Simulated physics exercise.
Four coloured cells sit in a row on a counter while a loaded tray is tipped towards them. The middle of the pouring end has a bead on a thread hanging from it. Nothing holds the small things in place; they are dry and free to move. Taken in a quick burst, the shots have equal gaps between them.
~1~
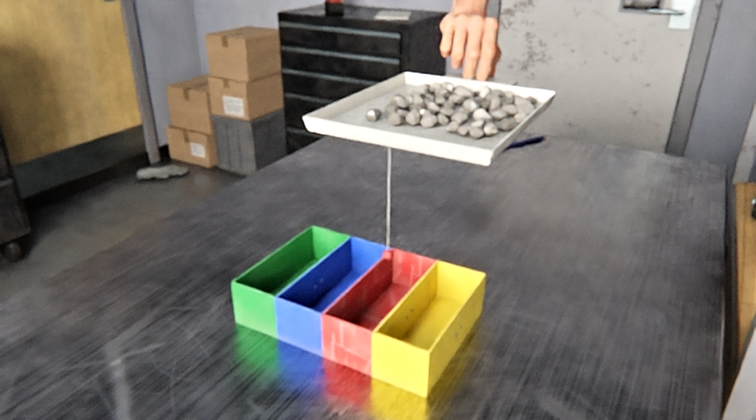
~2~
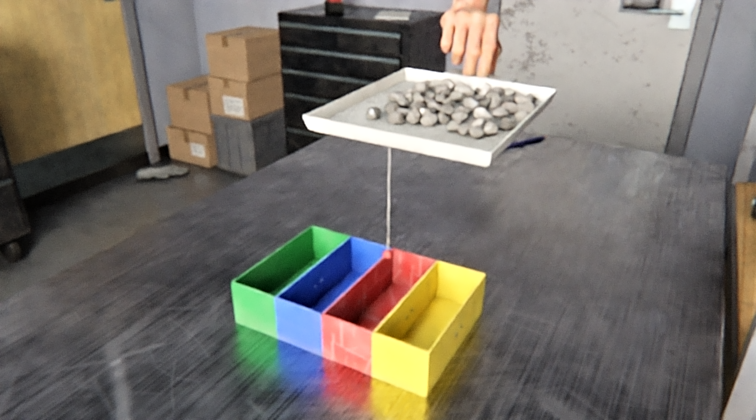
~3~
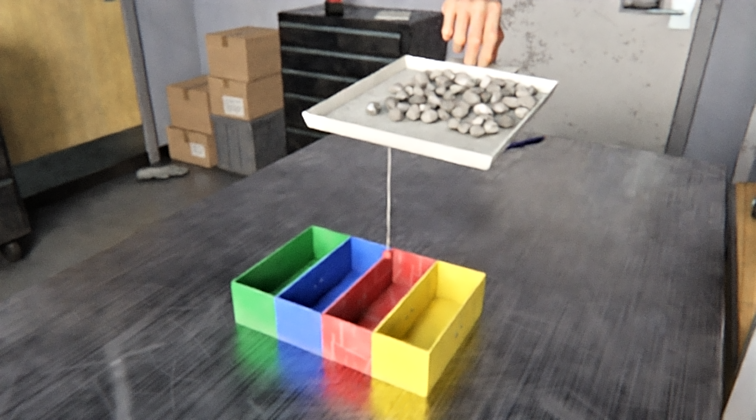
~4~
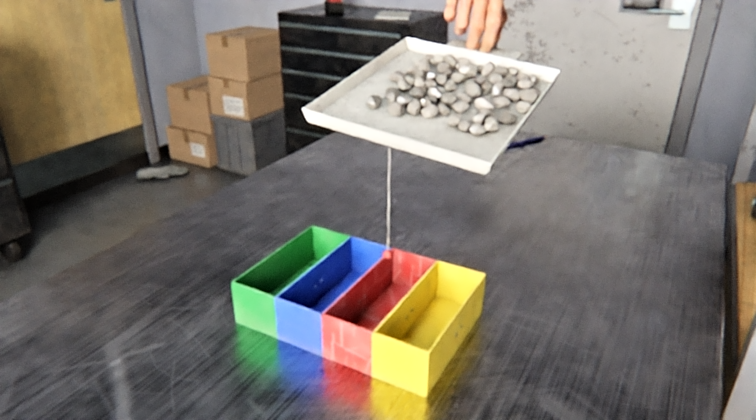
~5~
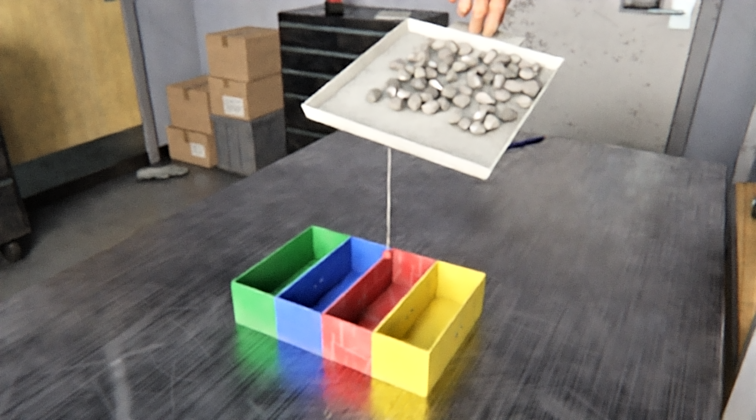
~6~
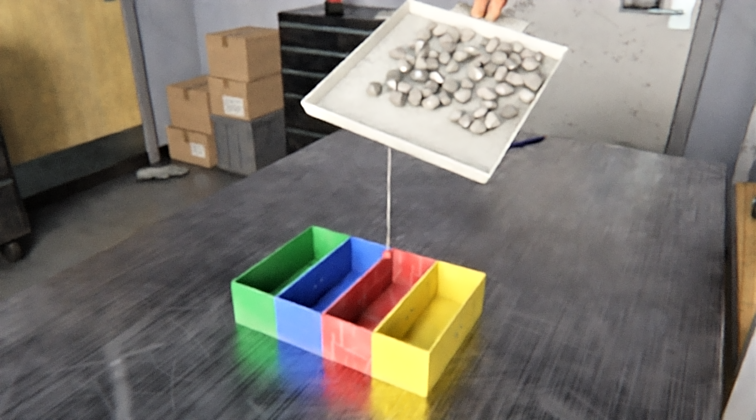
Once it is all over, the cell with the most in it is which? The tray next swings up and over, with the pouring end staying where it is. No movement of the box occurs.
It is the yellow cell that has the most.
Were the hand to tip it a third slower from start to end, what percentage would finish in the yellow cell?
About 50 per cent.
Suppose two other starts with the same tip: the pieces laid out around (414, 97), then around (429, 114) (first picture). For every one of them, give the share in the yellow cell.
About 40 % and 60 %.
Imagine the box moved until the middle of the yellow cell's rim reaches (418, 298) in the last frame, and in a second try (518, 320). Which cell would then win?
That yellow cell, then the red one.
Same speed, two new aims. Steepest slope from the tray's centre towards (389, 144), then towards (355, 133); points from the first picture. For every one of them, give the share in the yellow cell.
So it's 20 percent with the first slope and 0 percent with the other.
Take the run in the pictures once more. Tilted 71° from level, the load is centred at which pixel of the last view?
Near (465, 161).
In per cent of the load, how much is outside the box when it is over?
My guess is about 40 percent.
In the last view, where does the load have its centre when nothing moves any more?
Centre at rest: Close to (445, 337).
Soon, tray tipped steeply; most on the tray; about a quarter falling or outside the box.
A while on, tray tipped past a quarter turn; a stray few on the tray; about half in the yellow cell; a small part in the red cell; about a third falling or outside the box.
Towards the end, tray tipped past a quarter turn; about half in the yellow cell; a small part in the red cell; about a third falling or outside the box.
Finally, tray tipped past a quarter turn; about half in the yellow cell; a small part in the red cell; none in the blue cell; none in the green cell; about a third outside the box.
